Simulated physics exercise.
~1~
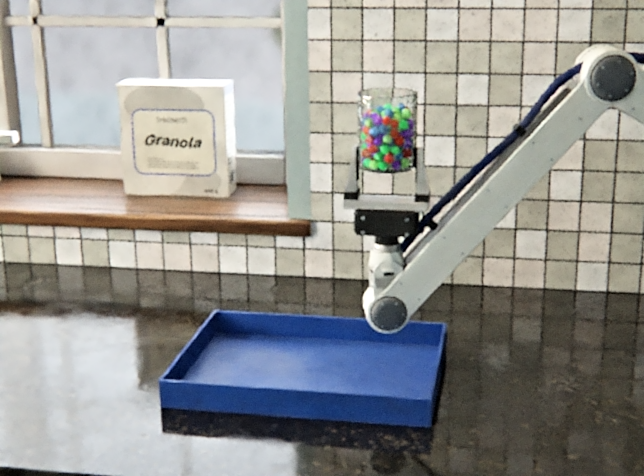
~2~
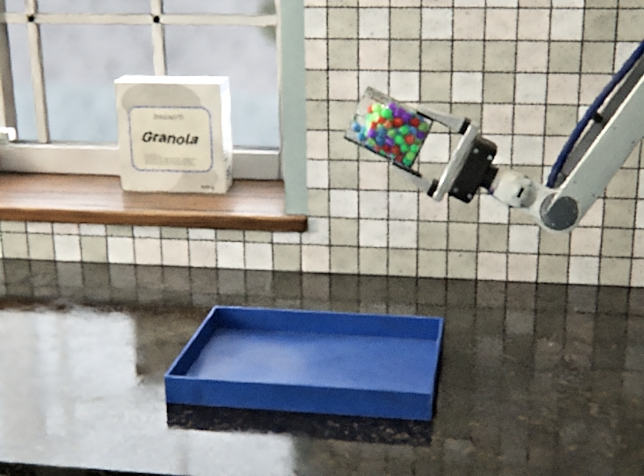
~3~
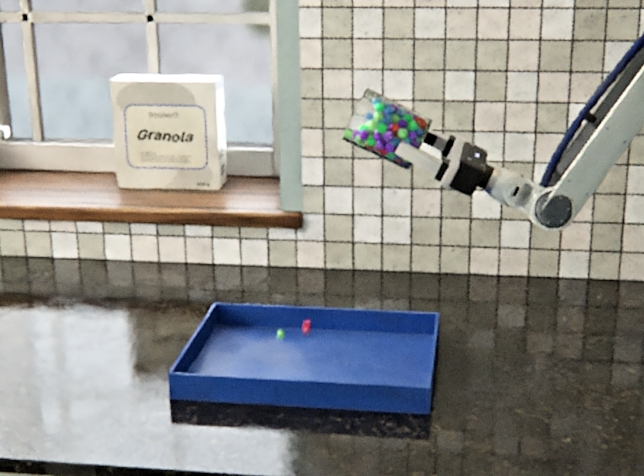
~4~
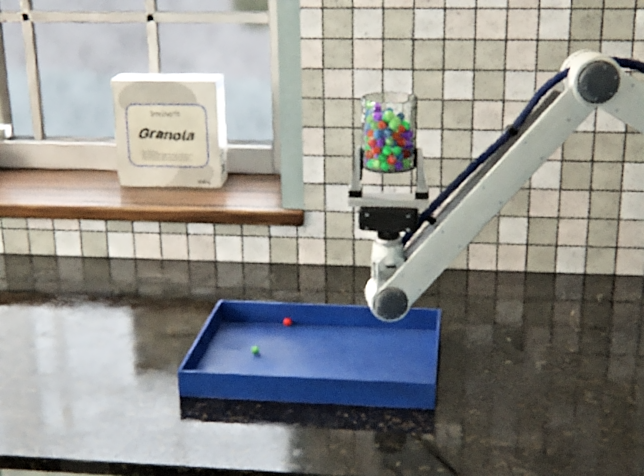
At first, a pale robot arm holds a clear cup of colourful round sweets upright above a shallow blue tray on a dark, glossy counter, with a granola box on the windowsill to the left. The arm swings its wrist to the right of the cup and tips the cup over towards the left, with the sweets still inside. While it is tilted, one red and one green sweet appear over the tray. The arm then brings the cup upright again, still well filled. In the end, just those two sweets lie apart in the tray.
